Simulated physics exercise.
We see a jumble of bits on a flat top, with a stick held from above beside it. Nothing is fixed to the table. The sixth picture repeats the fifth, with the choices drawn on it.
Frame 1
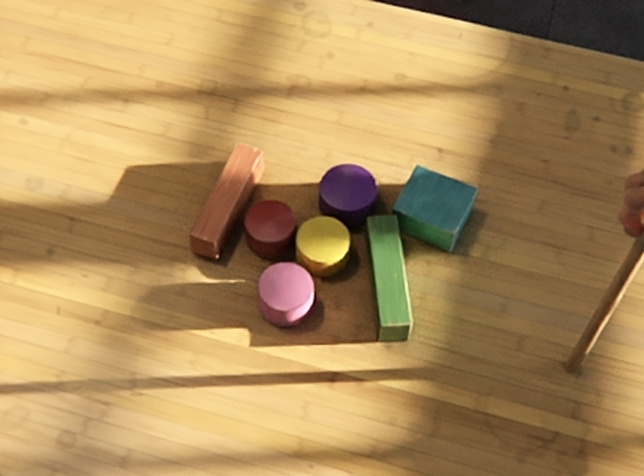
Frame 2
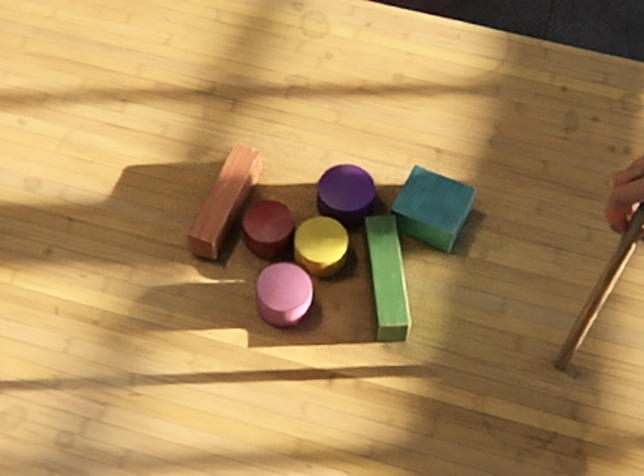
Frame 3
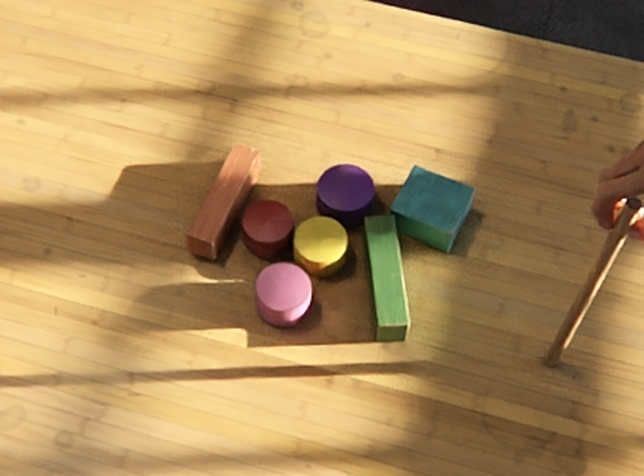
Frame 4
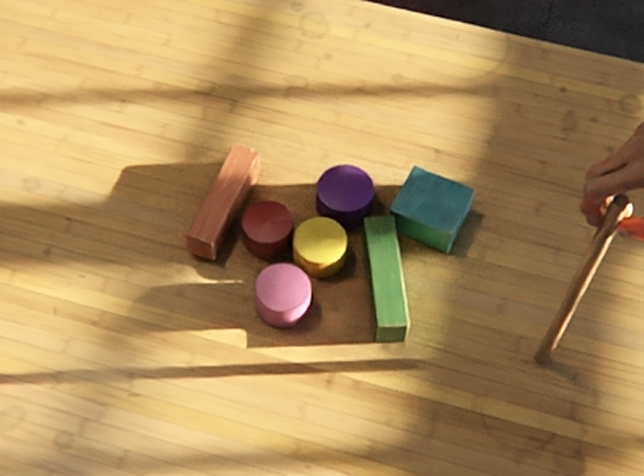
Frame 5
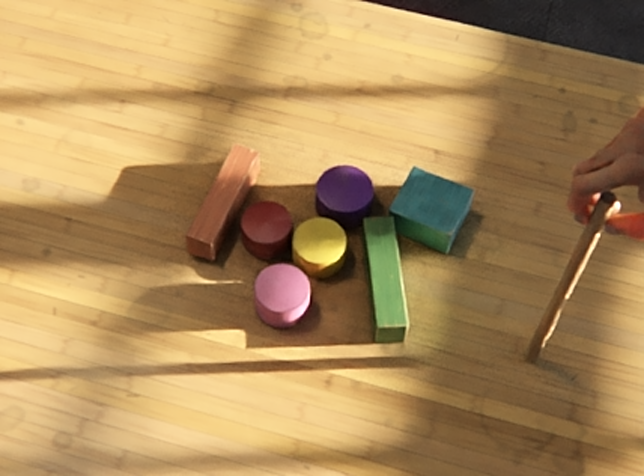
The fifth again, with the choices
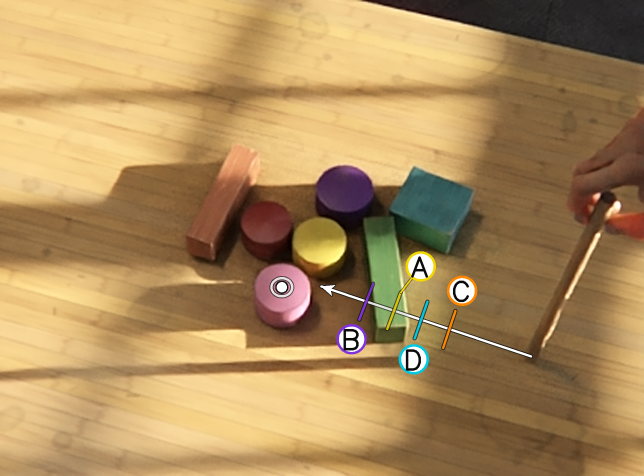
On a sunlit wooden tabletop, a hand slides an upright stick slightly left beside a still cluster of colourful blocks and discs.
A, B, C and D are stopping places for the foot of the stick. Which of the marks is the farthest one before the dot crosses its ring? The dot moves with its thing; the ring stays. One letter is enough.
No farther than B.
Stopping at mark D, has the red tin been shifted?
No.
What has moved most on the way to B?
The green bar.
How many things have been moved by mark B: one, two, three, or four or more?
In all, one.
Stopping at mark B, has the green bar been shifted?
By then, yes.
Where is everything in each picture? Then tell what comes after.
Green bar (387, 277); pink tin (286, 295); turquoise block (434, 208), in the first picture.
Turquoise block (432, 208); purple tin (346, 196), in the second picture.
Orange bar (225, 201); yellow tin (320, 246), in the third picture.
Red tin (268, 229); green bar (384, 278), in the fourth picture.
Pink tin (282, 296); turquoise block (430, 209); purple tin (344, 197), in the fifth picture.
On the copy, A at (394, 311); B at (366, 302); C at (449, 329); D at (421, 320); the arrow from (531, 356) to (321, 287); the white dot at (282, 287).
On B. First, foot of the stick (469, 337).
Then, foot of the stick (408, 316).
Finally, foot of the stick (366, 303); green bar (354, 272); the dot is still in its ring.
By contrast, A keeps the dot in but is short; C keeps the dot in but is short; D keeps the dot in but is short.
